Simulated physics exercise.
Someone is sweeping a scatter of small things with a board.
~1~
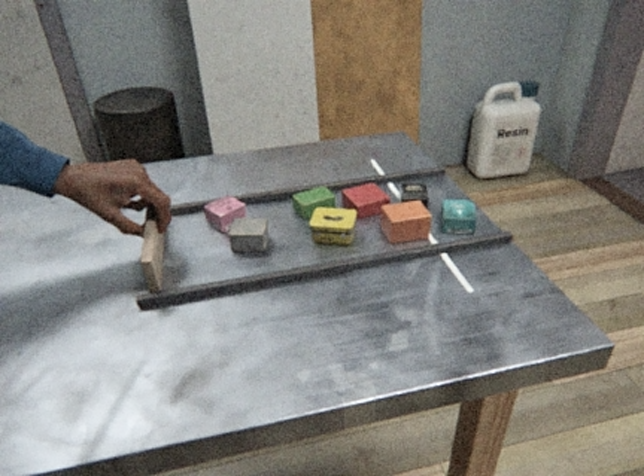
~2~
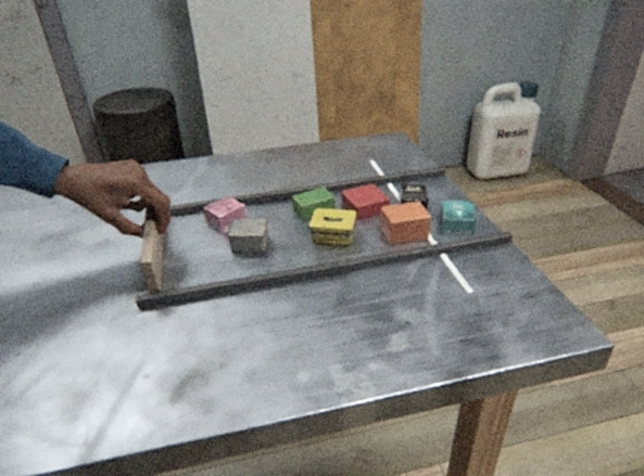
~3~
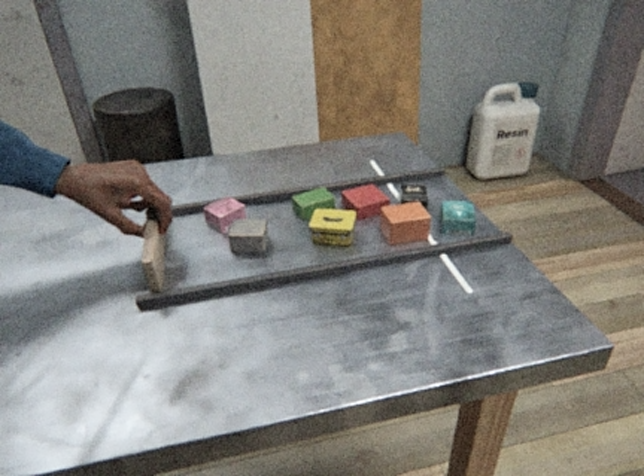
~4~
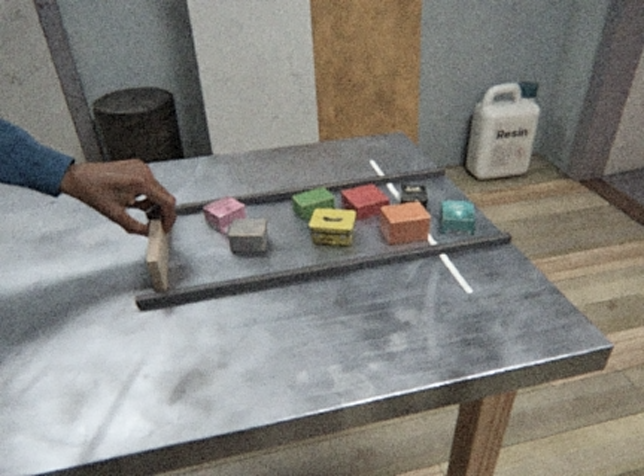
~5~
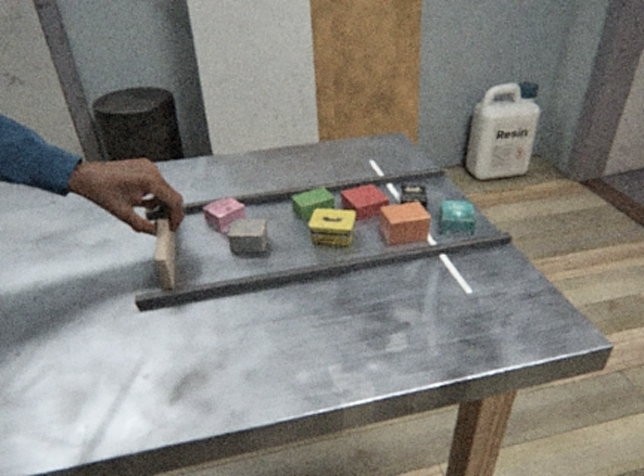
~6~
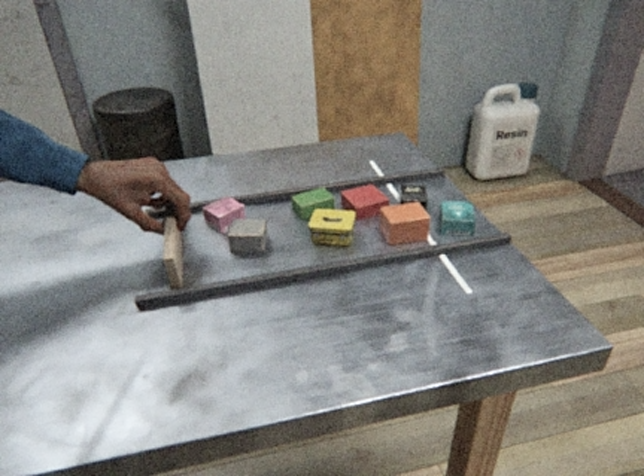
A hand held a small wooden board upright at the left end of a railed track on a metal table, then slid it slightly right toward eight colourful blocks, which stayed still.
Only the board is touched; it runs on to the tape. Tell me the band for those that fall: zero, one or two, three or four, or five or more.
Those that leave the table: Three or four.
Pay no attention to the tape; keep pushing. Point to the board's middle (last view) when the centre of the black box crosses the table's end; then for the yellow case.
Approx. (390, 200) / approx. (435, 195) for the other.
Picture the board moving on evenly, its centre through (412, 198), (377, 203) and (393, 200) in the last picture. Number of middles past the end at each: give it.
Counts by place: 3 / 1 / 2.
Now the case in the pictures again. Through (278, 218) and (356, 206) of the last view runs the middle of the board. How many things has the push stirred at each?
At the one place 4, at the other 8.
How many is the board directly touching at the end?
It's touching 2 at the end.
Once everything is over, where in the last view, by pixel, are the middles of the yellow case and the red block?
Roughly (469, 212); the other one roughly (459, 193).
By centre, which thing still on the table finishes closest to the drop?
The red block ends nearest.
A little later, none off yet; turquoise box at rest near (457, 218); black box at rest near (413, 199); orange block at rest near (404, 223).
Next, none off yet; turquoise box shifted a little near (478, 218); black box shifted about its own width near (449, 198); orange block shifted about its own width near (443, 222).
When it is over, the number that fall off is three or four; down, orange block, black box and turquoise box.
